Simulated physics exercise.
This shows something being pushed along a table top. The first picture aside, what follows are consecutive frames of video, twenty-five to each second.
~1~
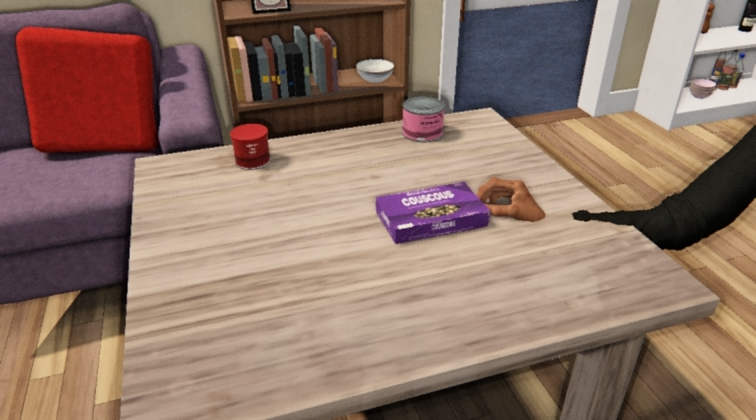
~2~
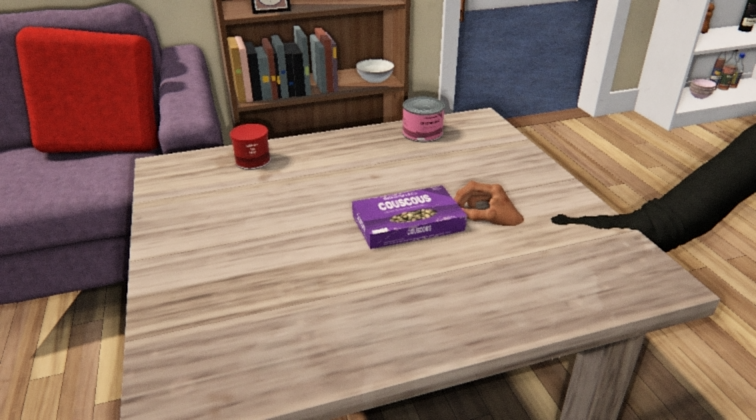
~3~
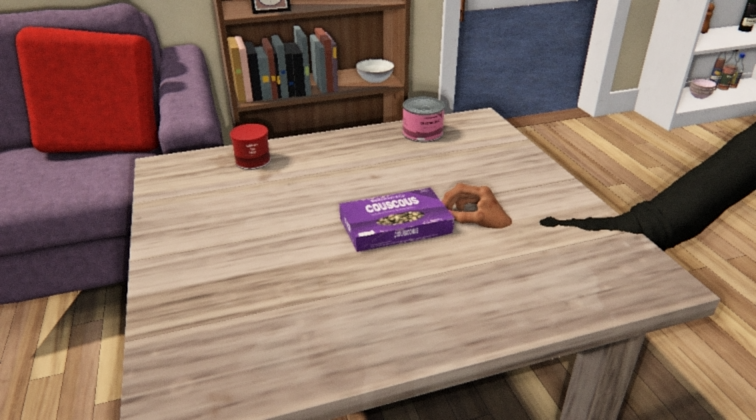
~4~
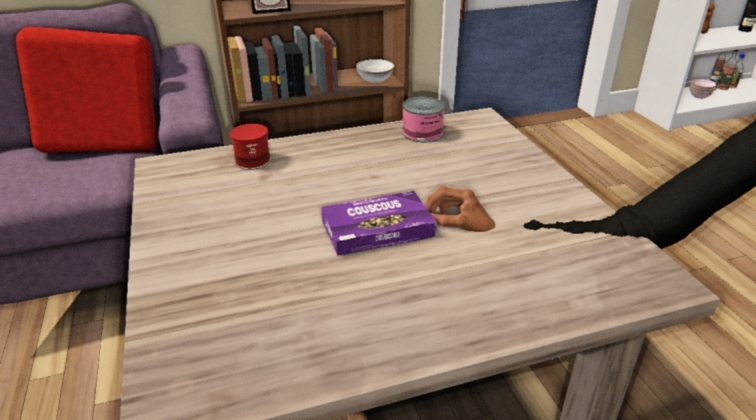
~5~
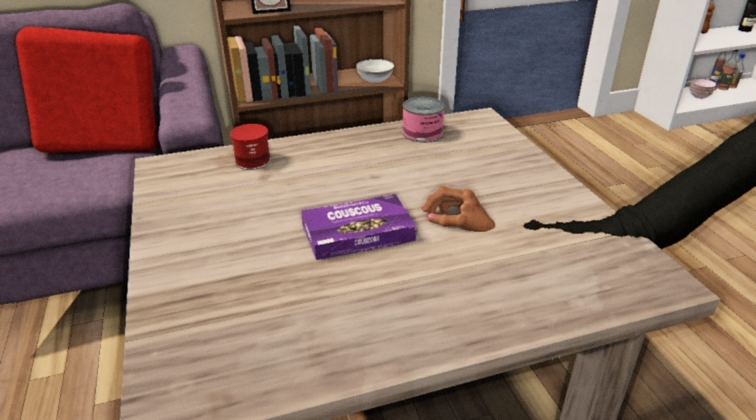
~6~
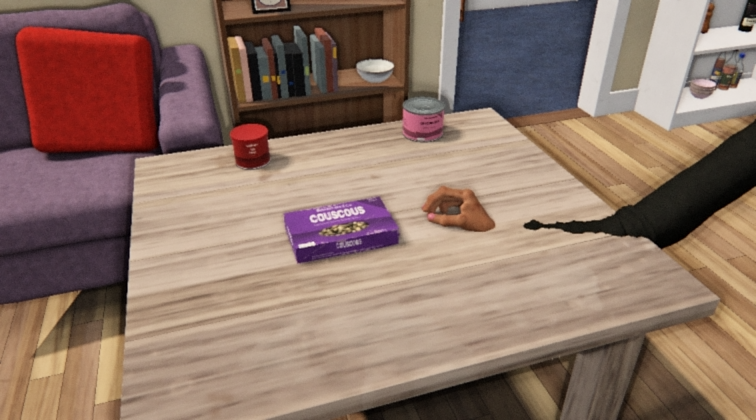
In this clip, a hand pushes a purple couscous packet leftward across a wooden table, past a red container and a pink tin standing behind it; the hand then stays still while the packet slides a little farther left.
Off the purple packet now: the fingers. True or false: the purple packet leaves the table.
False.
Then, 0.10 s on from there, purple packet shifted about its own width near (307, 235).
Then, 0.20 s on from there, purple packet shifted about its own width near (289, 239).
In the end, moved from the start, purple packet. At the end, from the last picture's camera, purple packet near (287, 239).
